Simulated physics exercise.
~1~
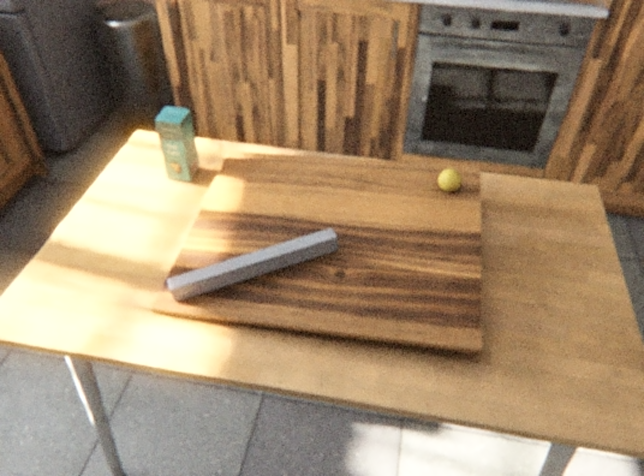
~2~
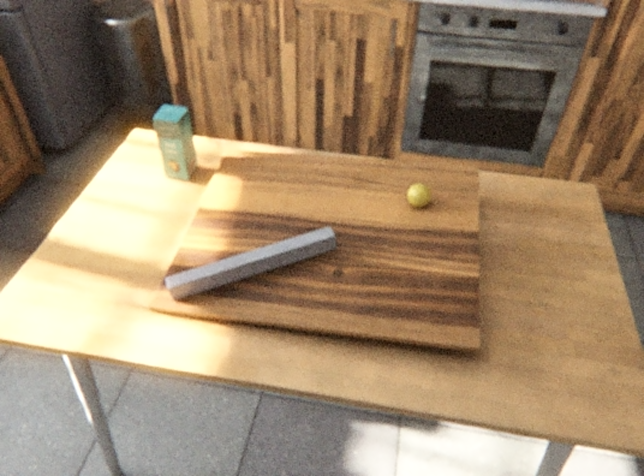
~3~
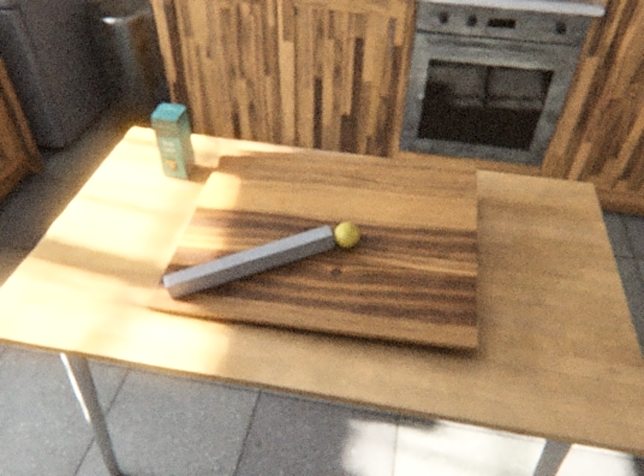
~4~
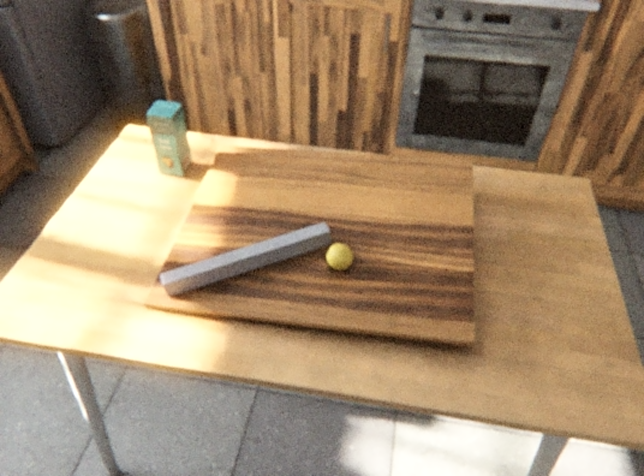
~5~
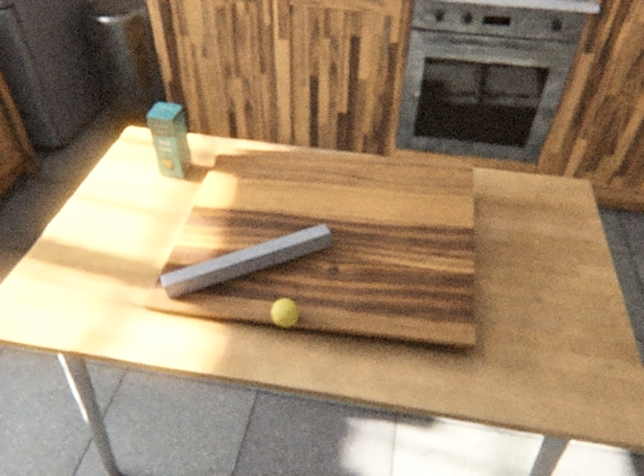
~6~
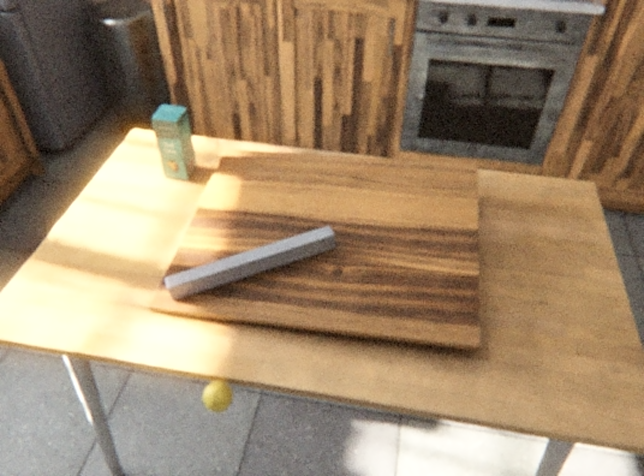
A small yellow lemon sits near the far right corner of a striped wooden board on a pale table, in a sunlit kitchen seen from above by a slightly swaying camera. A long grey bar lies at an angle across the board's left half, and a teal carton stands behind it to the left. The lemon rolls towards the viewer and to the left until it reaches the bar's right end. It passes around that end, then continues down and left to the board's near edge. Finally it goes over the near side and appears below the tabletop's edge, while the carton stays standing.
